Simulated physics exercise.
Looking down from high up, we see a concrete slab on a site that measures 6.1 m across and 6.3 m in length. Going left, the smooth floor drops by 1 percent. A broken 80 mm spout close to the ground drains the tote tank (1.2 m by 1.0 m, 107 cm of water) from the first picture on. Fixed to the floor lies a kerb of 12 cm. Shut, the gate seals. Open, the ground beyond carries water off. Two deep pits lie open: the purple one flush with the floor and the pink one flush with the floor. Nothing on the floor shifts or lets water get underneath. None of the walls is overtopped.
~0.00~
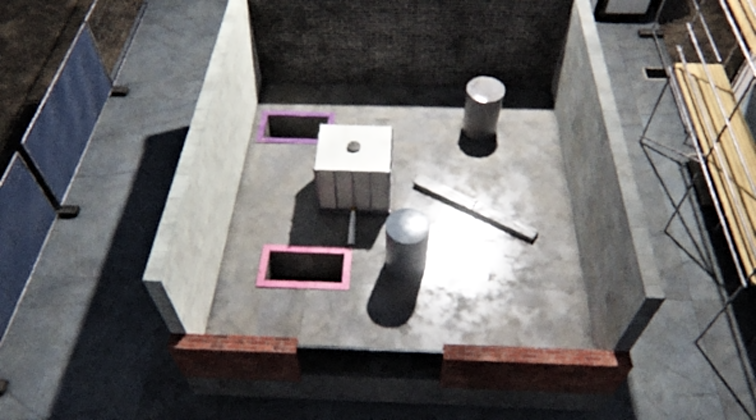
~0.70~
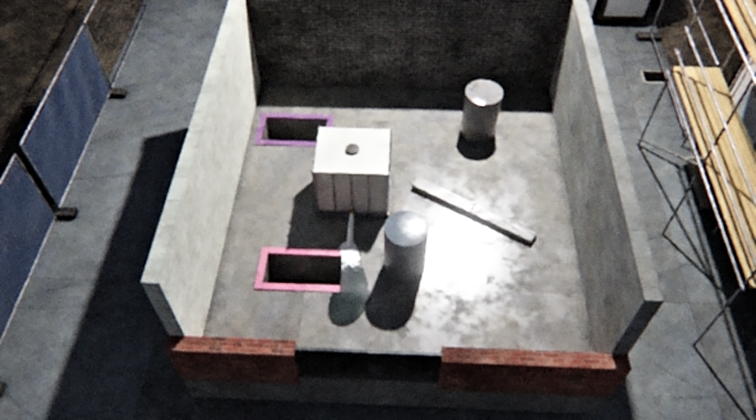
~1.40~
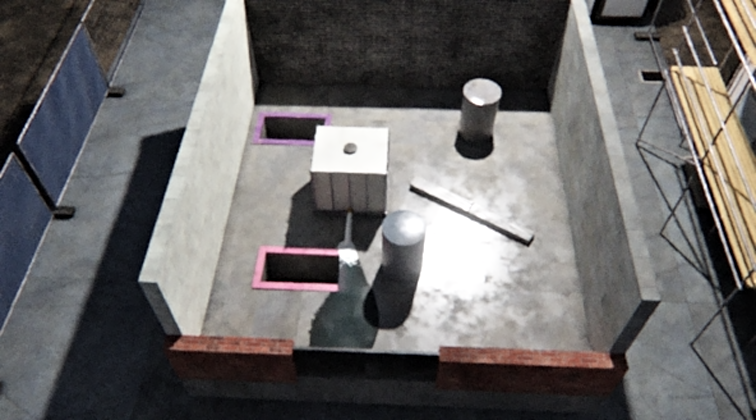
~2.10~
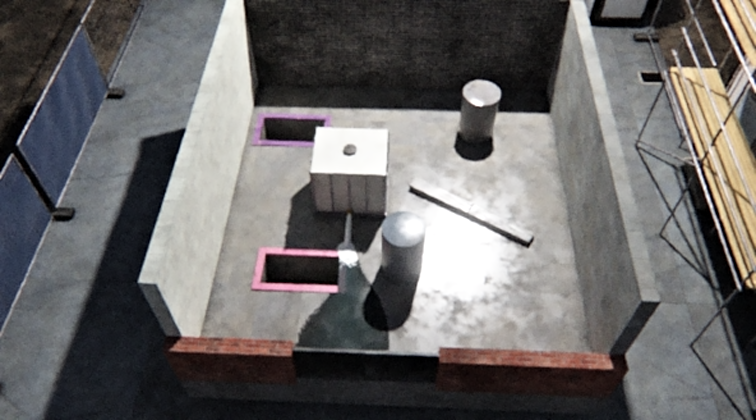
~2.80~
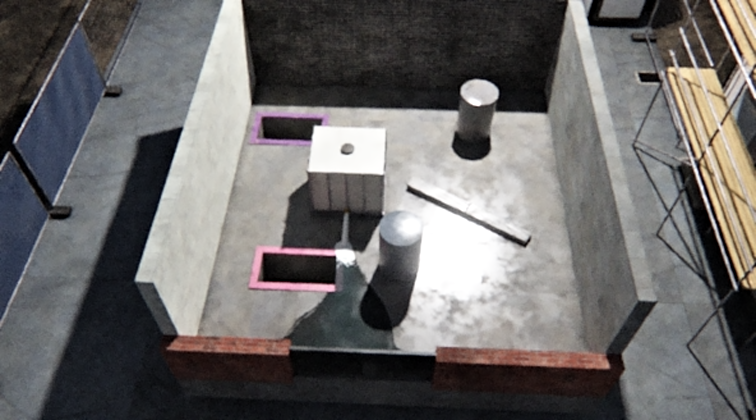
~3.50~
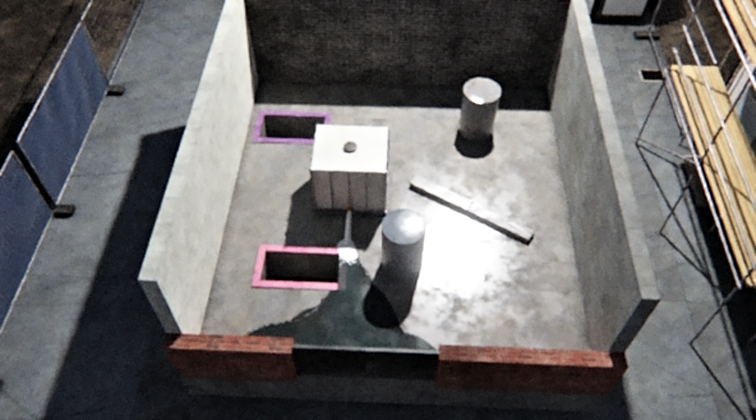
Water pours onto a walled concrete slab beside the pink pit and spreads toward the front.
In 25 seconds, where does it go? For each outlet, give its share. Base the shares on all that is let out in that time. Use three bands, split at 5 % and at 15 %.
Shares: Gateway: Under 5 %; purple pit: Under 5 %; pink pit: More than 15 %.
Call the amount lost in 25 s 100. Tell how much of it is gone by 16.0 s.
I'd put it at about 55 per cent.
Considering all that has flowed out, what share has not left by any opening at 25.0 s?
Roughly 52 percent of it is still there.
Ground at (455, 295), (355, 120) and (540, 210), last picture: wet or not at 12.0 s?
In that order: Flooded, not reached, not reached.
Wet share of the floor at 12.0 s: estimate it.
30 %.
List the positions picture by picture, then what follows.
In the first picture, the jet has just started at (353, 221); the ground is still dry.
The second picture shows the jet leaves at (351, 223); the sheet reaches (334, 322), 2.2 m away, and wets 0.6 m2.
The third picture shows from the spout at (349, 222) the water has spread over 1.4 m2; its tip is at a hidden place, and it is 1.1 cm deep on average.
The fourth picture shows the jet leaves at (349, 224); the sheet reaches a hidden place, 3.0 m away, and wets 1.7 m2.
The fifth picture shows from the spout at (346, 223) the water has spread over 2.1 m2; its tip is at a hidden place, and it is 1.1 cm deep on average.
The sixth picture shows the jet leaves at (349, 221); the sheet reaches a hidden place, 3.3 m away, and wets 2.6 m2.
After 5.0 s water covers 10 % of the floor and is deepest (5 cm) near (337, 351); gone so far, the gateway 0 %, the purple pit 0 %, the pink pit 8 %.
After 8.0 s water covers 20 % of the floor and is deepest (4 cm) near (337, 351); gone so far, the gateway 0 %, the purple pit 0 %, the pink pit 12 %.
After 12.0 s water covers 30 % of the floor and is deepest (5 cm) near (348, 351); gone so far, the gateway 0 %, the purple pit 0 %, the pink pit 19 %.
After 16.0 s water covers 35 % of the floor and is deepest (5 cm) near (348, 351); gone so far, the gateway 0 %, the purple pit 0 %, the pink pit 27 %.
After 25.0 s water covers 45 % of the floor and is deepest (5 cm) near (347, 362); gone so far, the gateway 0 %, the purple pit 3 %, the pink pit 45 %.
